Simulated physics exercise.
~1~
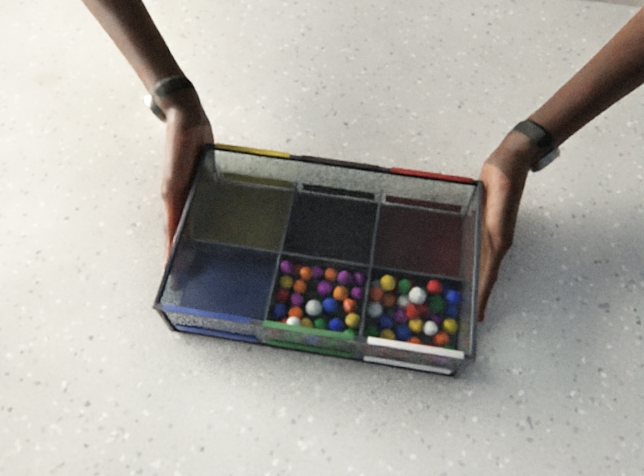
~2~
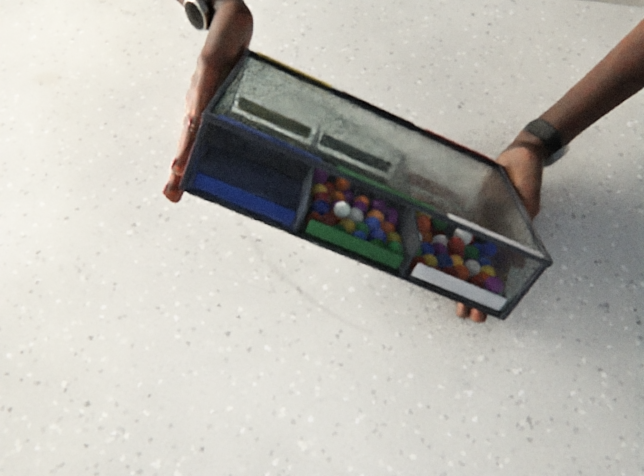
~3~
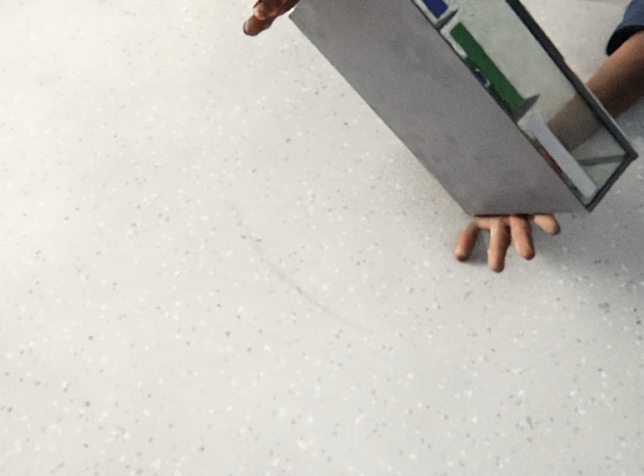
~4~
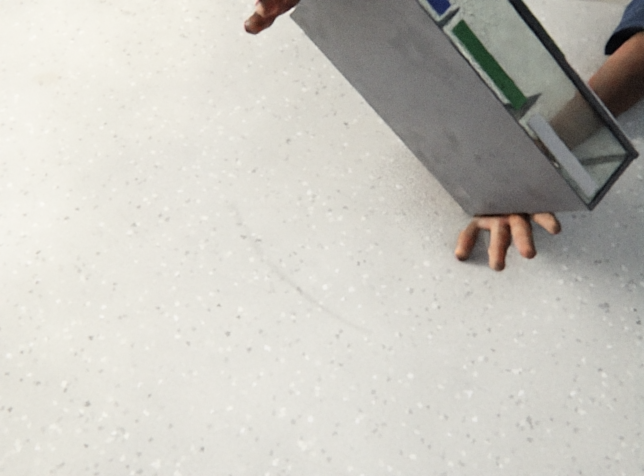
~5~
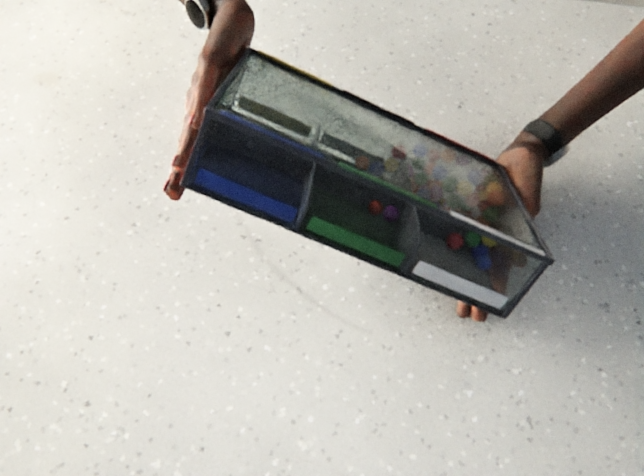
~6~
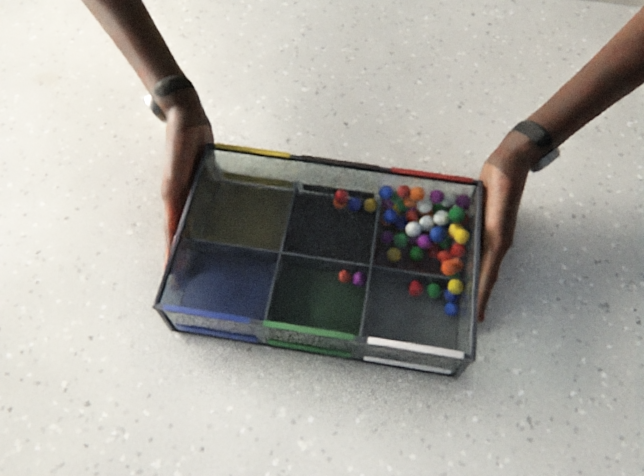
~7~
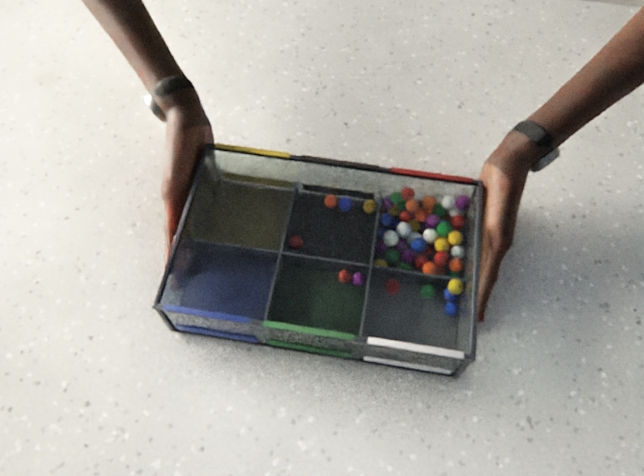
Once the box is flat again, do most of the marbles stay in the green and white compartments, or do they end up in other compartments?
Most of them end up elsewhere, gathered in the red compartment at the upper right. Only a few are left in the green, white and black compartments, and the blue and yellow ones are empty.
